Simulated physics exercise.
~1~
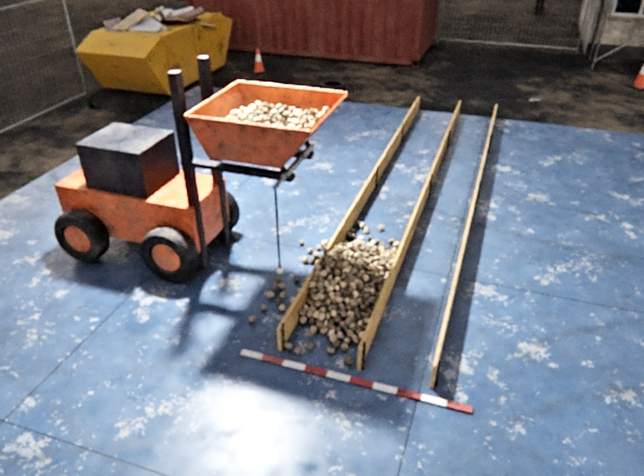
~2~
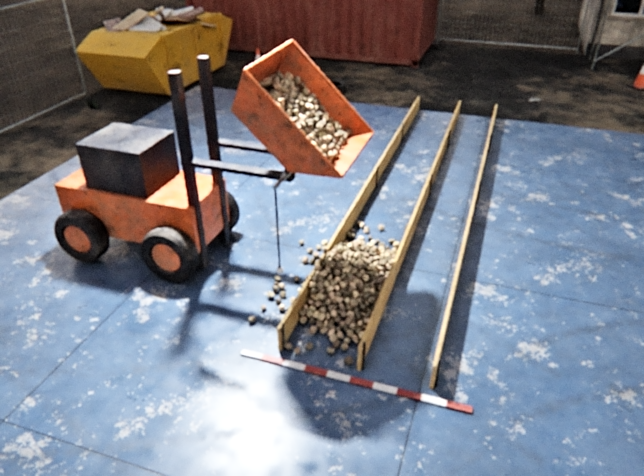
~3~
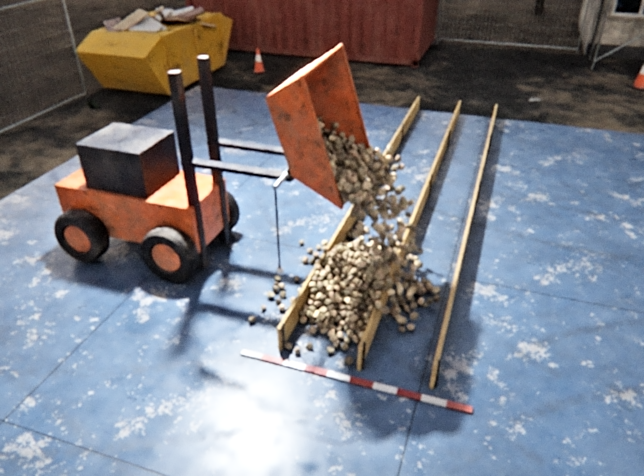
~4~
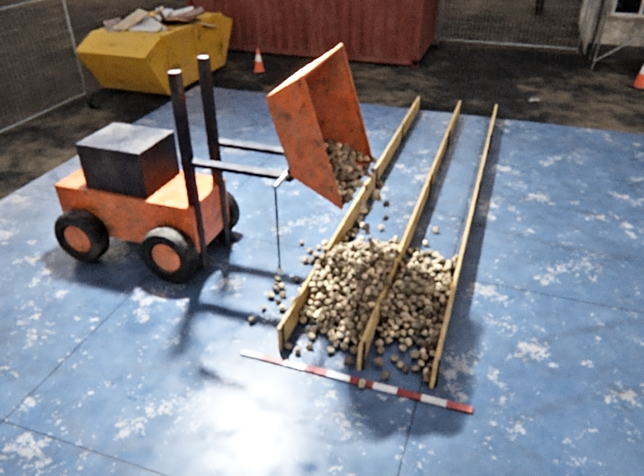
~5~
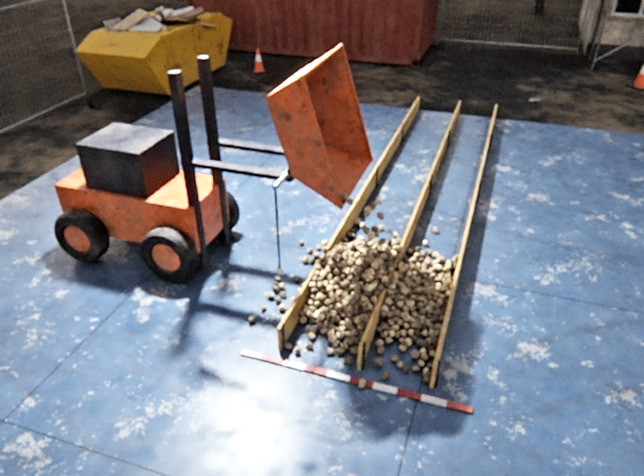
An orange forklift with a raised orange skip of pale stones stands at the left of a worn blue floor, seen from above. To its right, three wooden boards form two long bays, the nearer already holding a heap, with a red-and-white staff across their front ends and a yellow dumpster and red container behind. The skip tips steeply to the right, holding its stones at first. Then they pour onto the heap, spill over the middle board and spread through the far bay. The skip stays tilted and empty above stones filling the front of both bays.
